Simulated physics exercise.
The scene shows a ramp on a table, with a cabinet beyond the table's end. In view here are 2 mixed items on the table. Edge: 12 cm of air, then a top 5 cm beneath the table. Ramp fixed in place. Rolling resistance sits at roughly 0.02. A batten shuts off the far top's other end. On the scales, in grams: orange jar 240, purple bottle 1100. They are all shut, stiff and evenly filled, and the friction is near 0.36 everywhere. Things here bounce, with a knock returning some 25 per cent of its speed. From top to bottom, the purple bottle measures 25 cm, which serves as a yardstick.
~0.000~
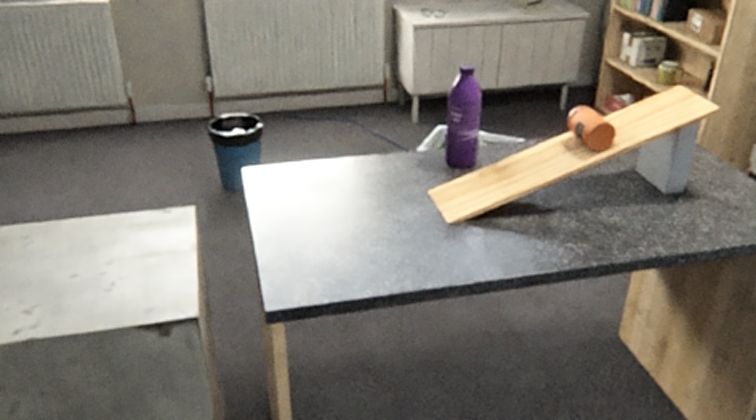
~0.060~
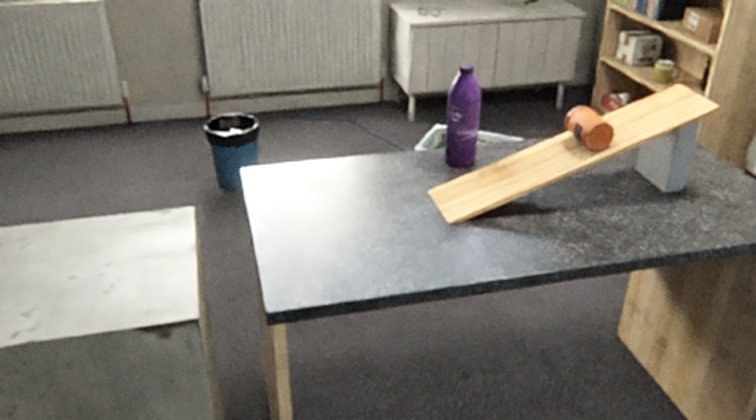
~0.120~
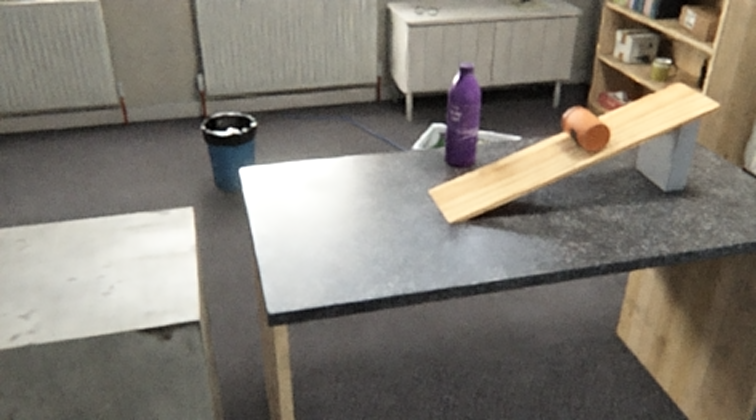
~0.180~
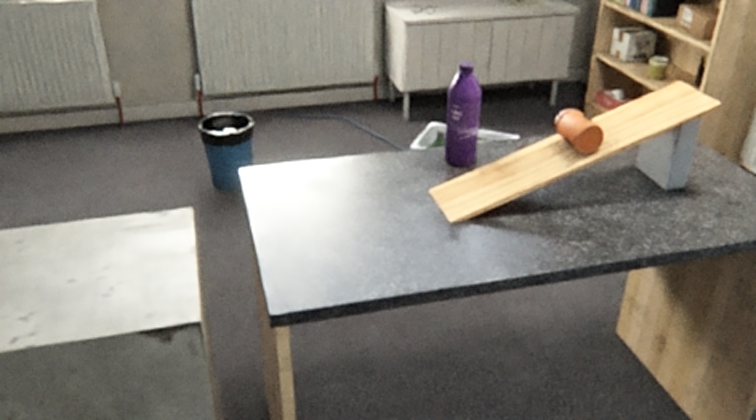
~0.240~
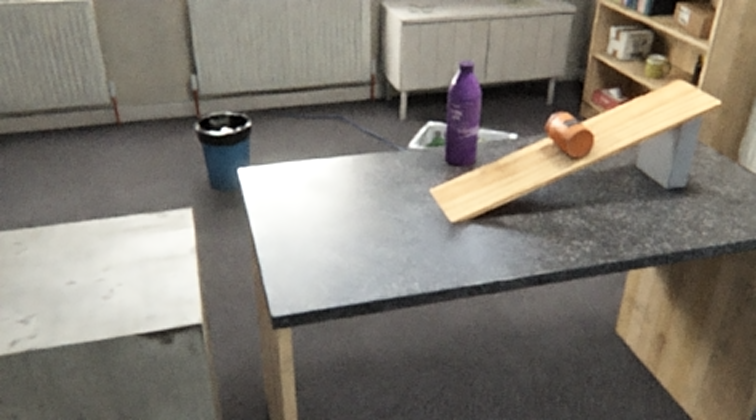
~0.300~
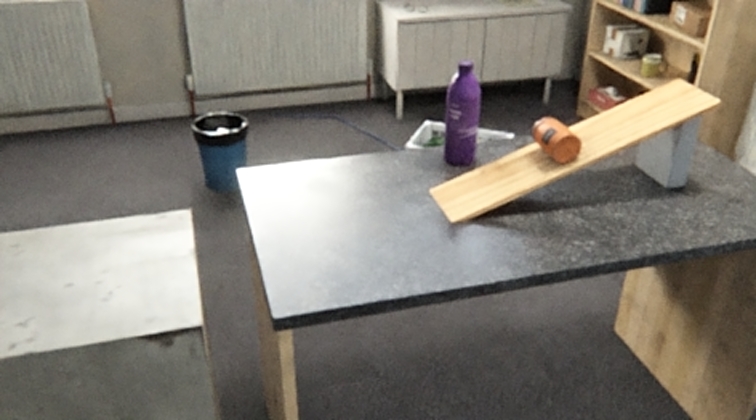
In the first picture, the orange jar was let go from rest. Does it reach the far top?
Yes.
By 0.60 s, 43 cm to the edge; orange jar near (446, 189).
By 1.00 s, 3 cm past the table's edge; orange jar near (236, 221).
By 1.30 s, 36 cm past the table's edge; orange jar near (72, 263).
When it is over (1.5 s), 56 cm past the table's edge; purple bottle within 8 cm of the start.
